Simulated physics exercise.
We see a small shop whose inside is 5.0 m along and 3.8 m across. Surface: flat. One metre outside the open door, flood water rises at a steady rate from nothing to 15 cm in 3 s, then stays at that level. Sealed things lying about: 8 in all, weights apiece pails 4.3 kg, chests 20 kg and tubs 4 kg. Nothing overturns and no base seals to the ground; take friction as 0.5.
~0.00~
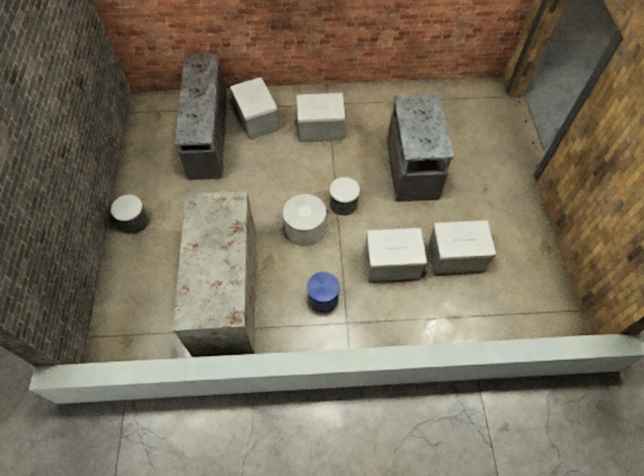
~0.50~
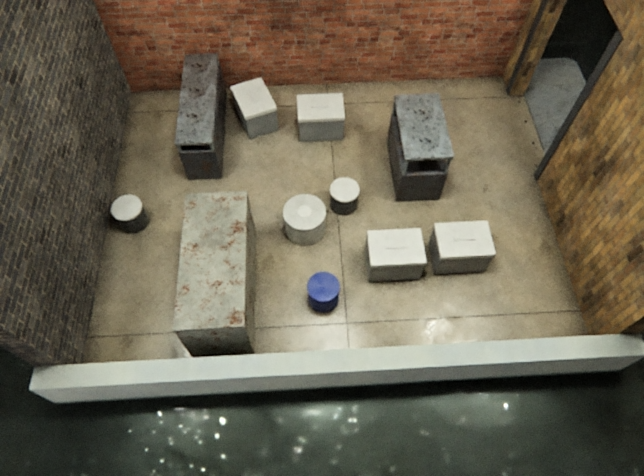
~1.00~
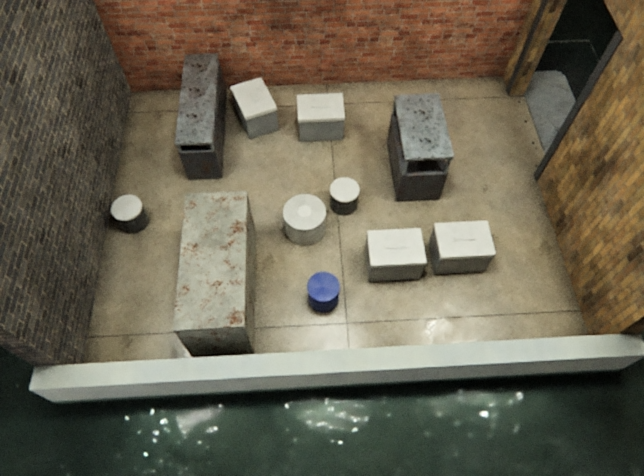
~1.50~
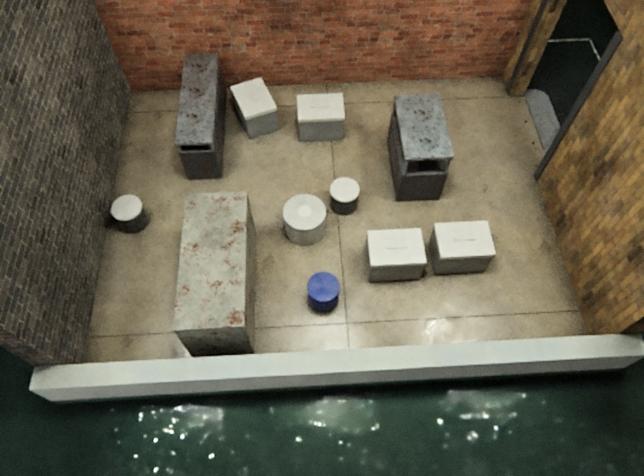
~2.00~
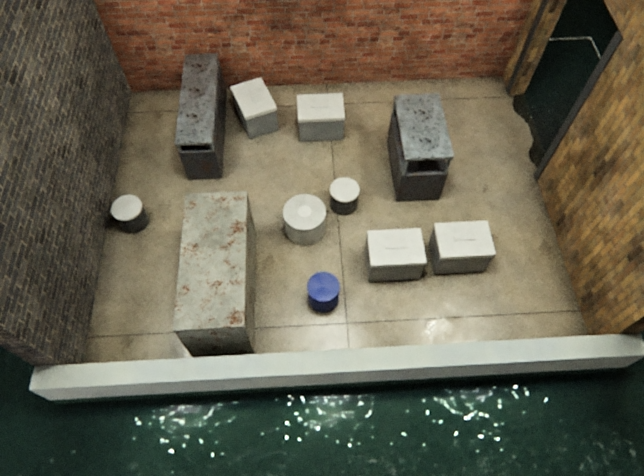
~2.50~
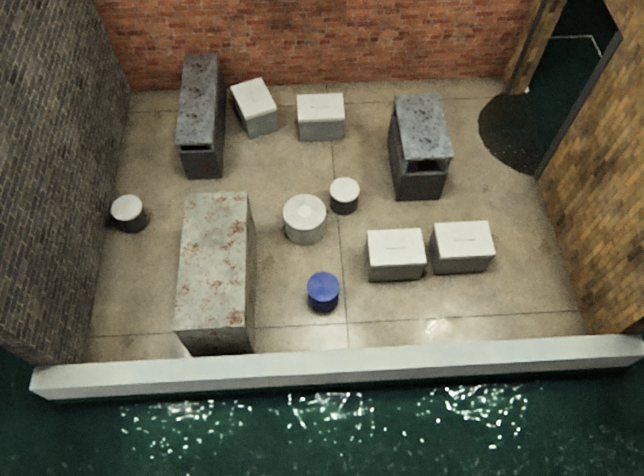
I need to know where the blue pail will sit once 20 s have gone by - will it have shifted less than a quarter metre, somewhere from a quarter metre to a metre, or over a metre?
My guess is it creeps a short stretch.
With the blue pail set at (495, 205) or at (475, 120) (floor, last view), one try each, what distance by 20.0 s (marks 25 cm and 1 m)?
In turn: It hardly budges; it goes a long way.
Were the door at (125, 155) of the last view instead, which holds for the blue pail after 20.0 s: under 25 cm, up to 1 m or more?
As for the blue pail, it keeps its spot.
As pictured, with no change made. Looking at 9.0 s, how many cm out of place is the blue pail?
Shift by then: About 0 cm.
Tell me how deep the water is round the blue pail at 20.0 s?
About 11 cm.
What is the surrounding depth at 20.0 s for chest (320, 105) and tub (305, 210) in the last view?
First about 10 cm, second about 11 cm.
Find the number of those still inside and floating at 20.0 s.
Of them, 8.
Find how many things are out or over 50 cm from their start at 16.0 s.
The count is 5.
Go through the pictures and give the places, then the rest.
In the first frame, the blue pail at (323, 286) rests on the ground; 0.0 m2 under water; 0 of 8 have shifted.
In the second frame, the blue pail at (323, 286), on the bottom; water covers 0.0 m2; 0 of 8 have shifted.
In the third frame, the blue pail at (323, 286) rests on the ground; 0.0 m2 under water; 0 of 8 have shifted.
In the fourth frame, the blue pail at (323, 286) rests on the ground; water covers 0.0 m2; 0 of 8 have shifted.
In the fifth frame, the blue pail at (323, 286) rests on the ground; water covers 0.0 m2; 0 of 8 have shifted.
In the sixth frame, the blue pail at (323, 286), on the bottom; 0.5 m2 under water; 0 of 8 have shifted.
After 4.0 s the blue pail is near (323, 286), 0.0 m from its start, aground; 0 afloat.
After 9.0 s the blue pail is near (323, 286), 0.0 m from its start, aground; 1 afloat.
After 16.0 s the blue pail is near (384, 314), 0.6 m from its start, afloat; 7 afloat.
After 20.0 s the blue pail is near (347, 235), 0.6 m from its start, afloat; 8 afloat.
